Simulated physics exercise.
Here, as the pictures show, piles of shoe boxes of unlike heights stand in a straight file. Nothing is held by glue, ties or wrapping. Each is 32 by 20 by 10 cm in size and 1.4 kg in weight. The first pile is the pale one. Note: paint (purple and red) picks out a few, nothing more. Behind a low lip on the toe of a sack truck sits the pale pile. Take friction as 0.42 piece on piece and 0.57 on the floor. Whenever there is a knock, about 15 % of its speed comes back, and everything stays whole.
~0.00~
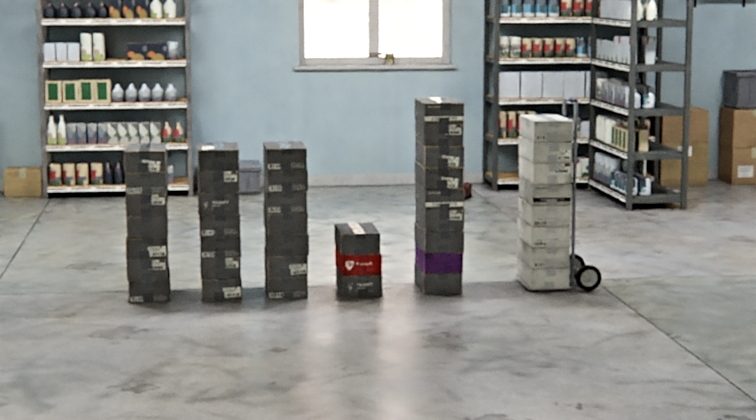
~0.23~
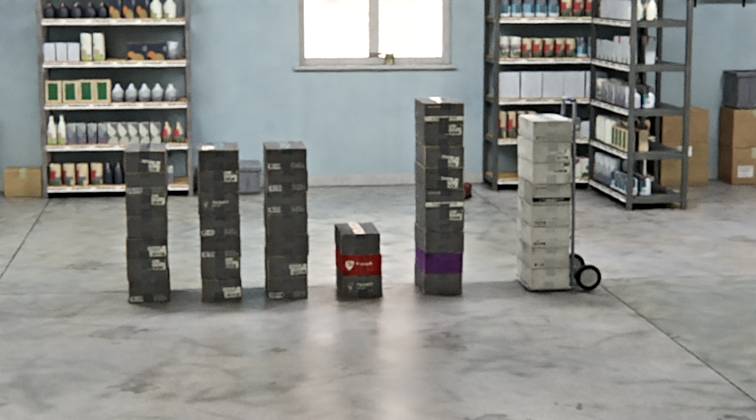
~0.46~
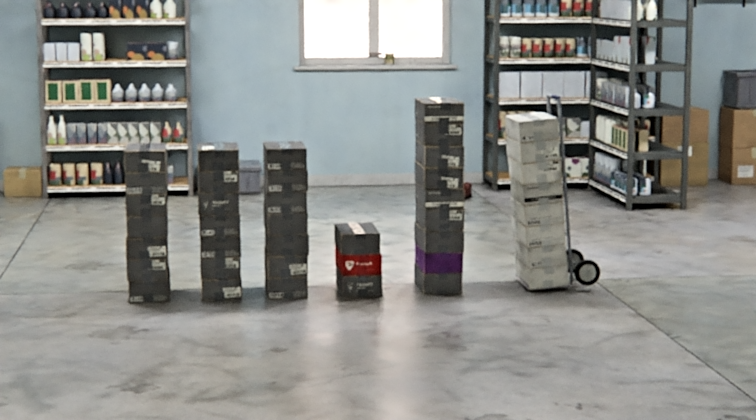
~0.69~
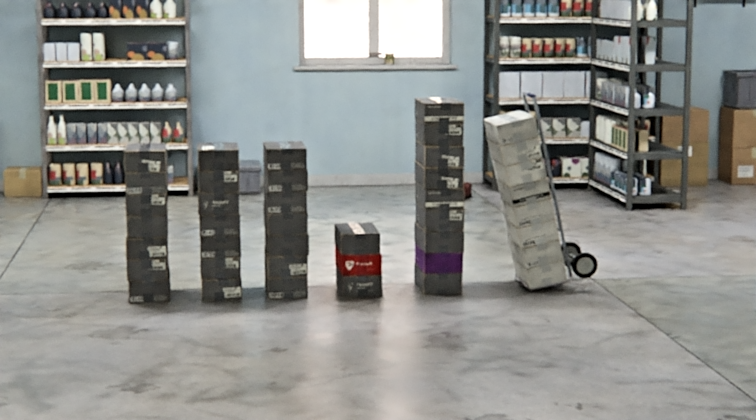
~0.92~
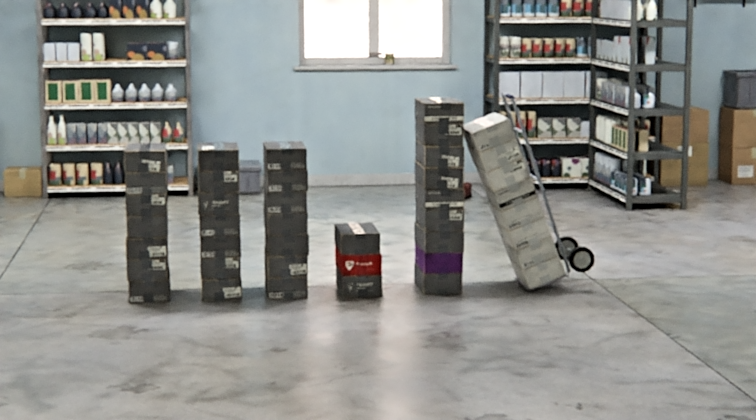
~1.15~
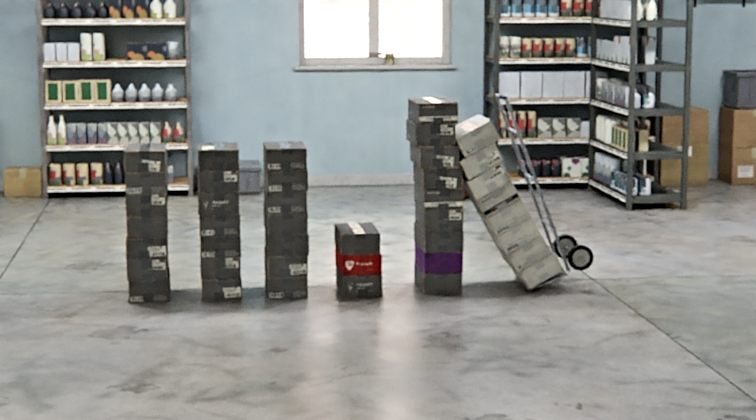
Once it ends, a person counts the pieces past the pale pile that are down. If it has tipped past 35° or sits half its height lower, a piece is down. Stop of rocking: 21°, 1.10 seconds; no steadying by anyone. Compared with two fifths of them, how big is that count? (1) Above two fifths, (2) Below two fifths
2.
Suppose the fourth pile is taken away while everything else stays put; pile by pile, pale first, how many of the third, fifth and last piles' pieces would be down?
Down count - third 1, fifth 0, last 0.
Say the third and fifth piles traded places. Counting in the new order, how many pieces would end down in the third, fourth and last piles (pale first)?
After the swap, the third pile would have 4 down, the fourth 4 and the last 0.
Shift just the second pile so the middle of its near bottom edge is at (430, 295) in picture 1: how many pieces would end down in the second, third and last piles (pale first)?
The second pile ends with 6 down, the third with 0, the last with 0.
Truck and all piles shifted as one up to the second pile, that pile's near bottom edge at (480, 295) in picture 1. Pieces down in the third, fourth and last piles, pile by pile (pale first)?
Pile by pile, you'd see third at 0, fourth at 0 and last at 0 down.
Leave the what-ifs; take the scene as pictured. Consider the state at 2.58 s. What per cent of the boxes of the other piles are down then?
15 percent by then.
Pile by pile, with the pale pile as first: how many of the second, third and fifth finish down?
Counting pieces, the second pile has 5, the third 0 and the fifth 0.
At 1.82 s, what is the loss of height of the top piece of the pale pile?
About 5 cm.
After 1.82 s, 8 of the pale pile down; none of the 33 other boxes down, 9 disturbed; purple box leaning 9°.
After 2.16 s, 8 of the pale pile down; 2 of the 33 other boxes down; purple box leaning 28°.
After 2.58 s, 8 of the pale pile down; 5 of the 33 other boxes down; purple box leaning 33°; red box shifted 25 mm.
At rest (3.4 s), 8 of the pale pile down; 5 of the 33 other boxes down; purple box leaning 32°; red box shifted 24 mm. That is 15 per cent. As the last picture would show them, middles, purple box near (401, 262), red box near (353, 259).
